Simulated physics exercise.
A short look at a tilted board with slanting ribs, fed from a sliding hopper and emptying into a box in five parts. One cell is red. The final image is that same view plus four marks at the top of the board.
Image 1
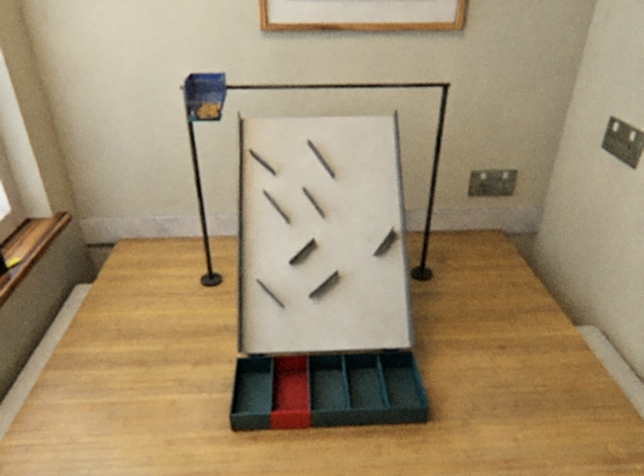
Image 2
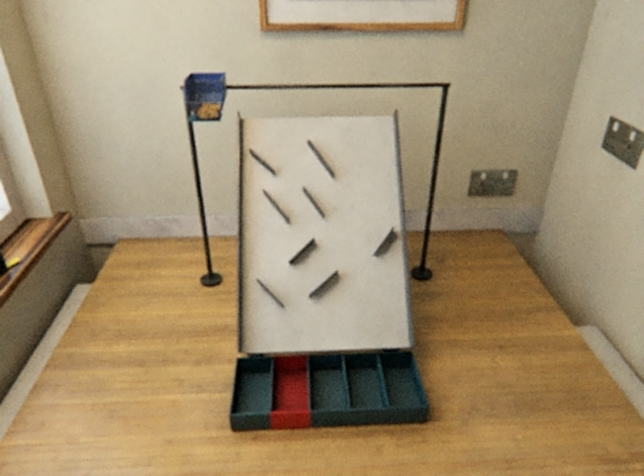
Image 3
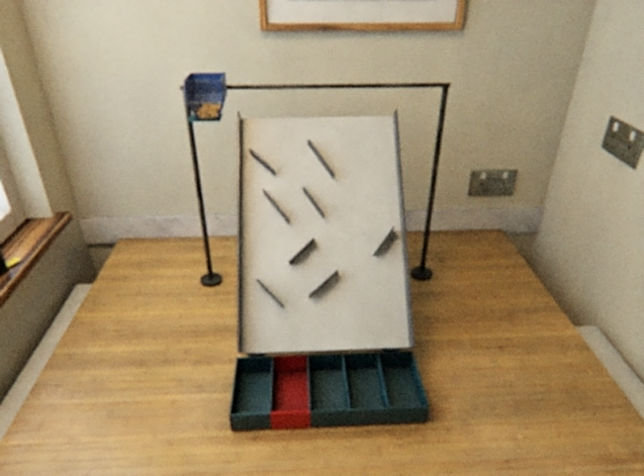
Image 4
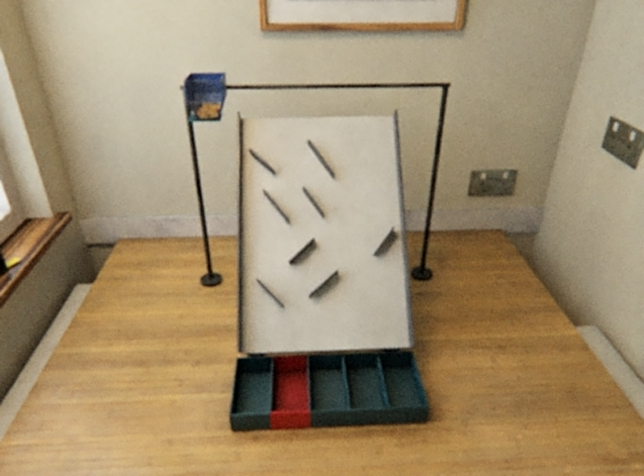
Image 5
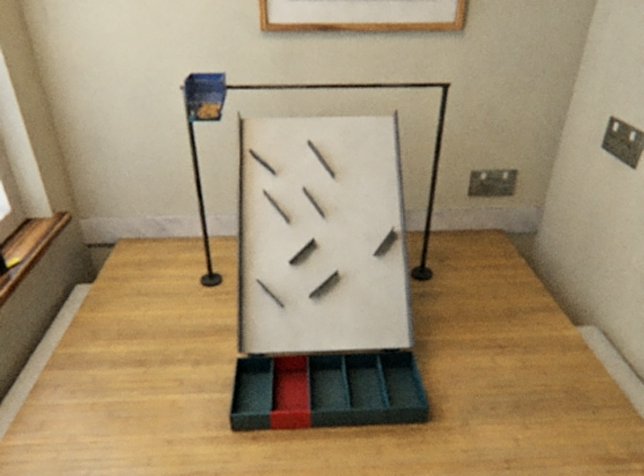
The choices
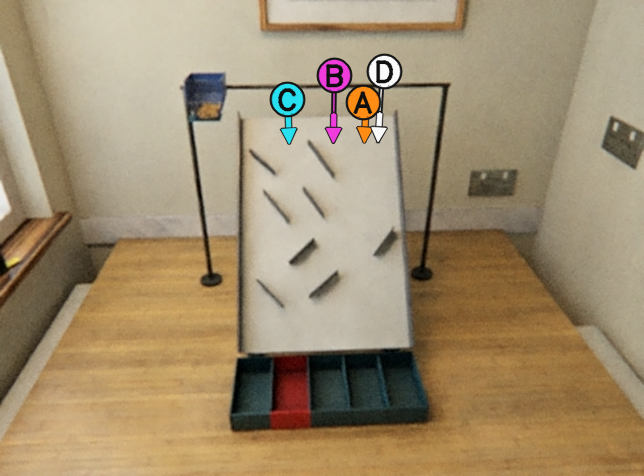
On a wooden table, a small blue hopper hangs motionless above a tilted ribbed board and a box with one red compartment.
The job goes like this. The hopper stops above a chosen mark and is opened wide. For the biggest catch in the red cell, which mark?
Use mark C.
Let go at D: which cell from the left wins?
The third from the left.
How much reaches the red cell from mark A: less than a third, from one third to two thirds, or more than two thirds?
It is less than a third.
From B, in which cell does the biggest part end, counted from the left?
The fourth from the left.
On the marked copy, mark A meets the board at (364, 137); mark B meets the board at (333, 137); mark C meets the board at (288, 138); mark D meets the board at (378, 136).
For mark A, only a few in the red cell, close to two thirds in other cells, close to a third outside the box.
For mark B, none at all in the red cell, close to half in other cells, close to half outside the box.
For mark C, close to half in the red cell, close to a third in other cells, a small share outside the box.
For mark D, only a few in the red cell, close to two thirds in other cells, close to a third outside the box.
